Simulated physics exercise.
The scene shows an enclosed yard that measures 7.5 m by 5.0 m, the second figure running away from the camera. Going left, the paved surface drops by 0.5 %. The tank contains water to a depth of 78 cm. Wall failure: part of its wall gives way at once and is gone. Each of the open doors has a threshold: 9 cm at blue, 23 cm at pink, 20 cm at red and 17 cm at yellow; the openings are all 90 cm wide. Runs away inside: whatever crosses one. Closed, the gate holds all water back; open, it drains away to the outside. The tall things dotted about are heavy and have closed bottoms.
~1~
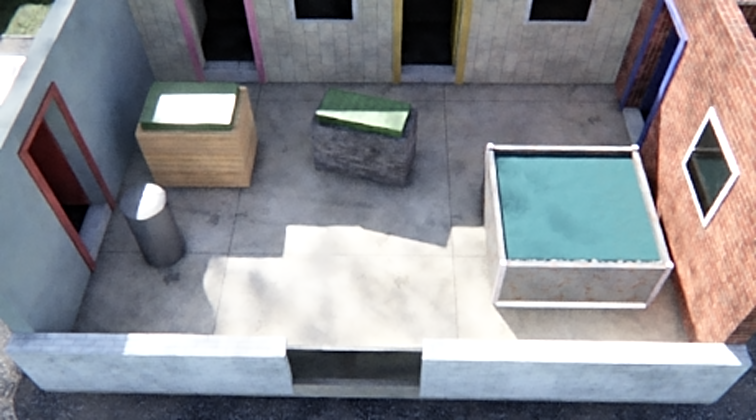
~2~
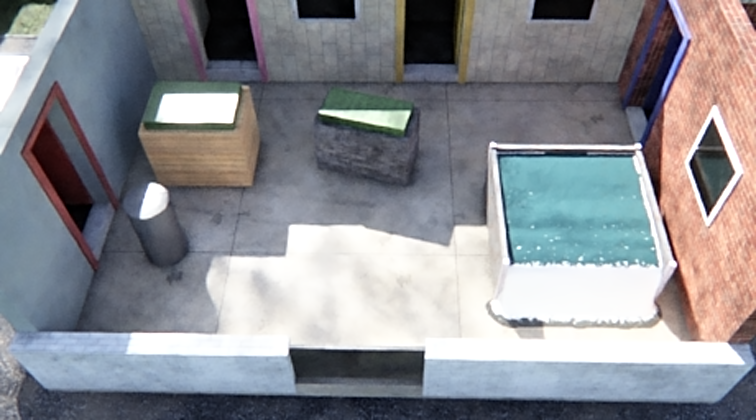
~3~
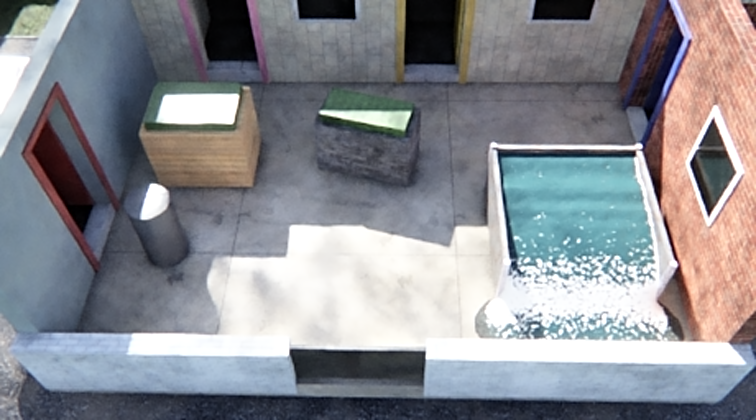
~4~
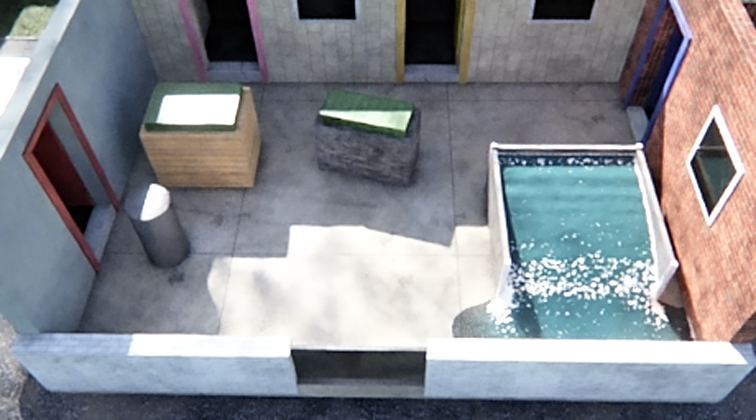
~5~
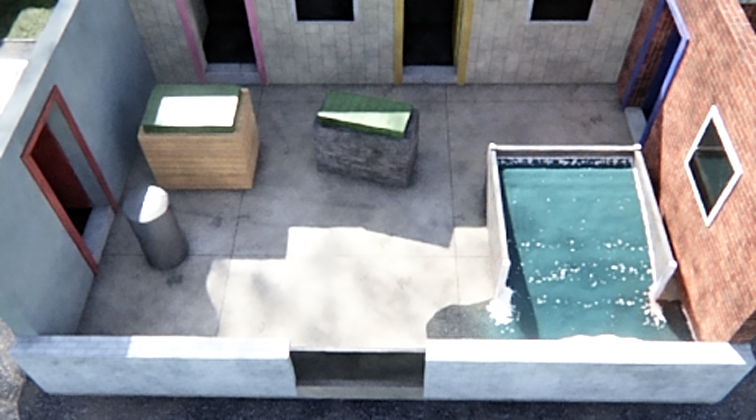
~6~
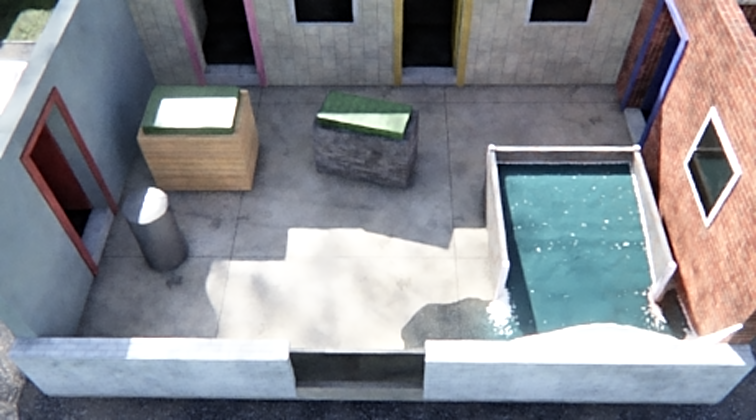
At first, a full tank of still, blue-green water stands at the right of a walled yard, near two green-topped blocks and a grey cylinder. Then its front side gives way and water pours out in white froth, spreading along the low front wall and leftward as the tank's level drops.
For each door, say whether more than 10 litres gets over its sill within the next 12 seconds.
My prediction: Blue door: Within the allowance; pink door: Within the allowance; red door: Within the allowance; yellow door: Within the allowance.
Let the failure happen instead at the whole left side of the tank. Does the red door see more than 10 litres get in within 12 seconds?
So, red door: Out of bounds.
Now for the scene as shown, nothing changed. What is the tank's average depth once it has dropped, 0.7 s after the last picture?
The mean depth is around 33 cm.
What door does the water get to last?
The pink one.
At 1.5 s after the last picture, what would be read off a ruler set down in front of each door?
Readings (cm): Blue = 11; pink = 0; red = 0; yellow = 0.
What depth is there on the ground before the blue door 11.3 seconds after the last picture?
The depth there is around 2.0 cm.
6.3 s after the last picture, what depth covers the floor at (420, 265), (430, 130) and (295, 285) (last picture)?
Spot by spot: Some 2, 2, then 3 cm.
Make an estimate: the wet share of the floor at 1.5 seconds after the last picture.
Roughly 45 % of the floor.
Then, 0.7 s after the last picture water covers 20 % of the floor and is deepest (64 cm) near (688, 371); blue door not reached, pink door not reached, red door not reached, yellow door not reached.
Then, 1.5 s after the last picture water covers 45 % of the floor and is deepest (41 cm) near (673, 371); blue door 11 cm at the sill, 0 L in, pink door not reached, red door not reached, yellow door not reached.
Then, 2.8 s after the last picture water covers 65 % of the floor and is deepest (25 cm) near (81, 367); blue door 6 cm at the sill, 1 L in, pink door not reached, red door 12 cm at the sill, 0 L in, yellow door 4 cm at the sill, 0 L in.
Then, 6.3 s after the last picture water covers 90 % of the floor and is deepest (21 cm) near (151, 108); blue door 4 cm at the sill, 2 L in, pink door 10 cm at the sill, 0 L in, red door 9 cm at the sill, 0 L in, yellow door 2 cm at the sill, 0 L in.
Then, 11.3 s after the last picture water covers 95 % of the floor and is deepest (12 cm) near (200, 368); blue door 2 cm at the sill, 2 L in, pink door 10 cm at the sill, 0 L in, red door 9 cm at the sill, 0 L in, yellow door 7 cm at the sill, 0 L in.
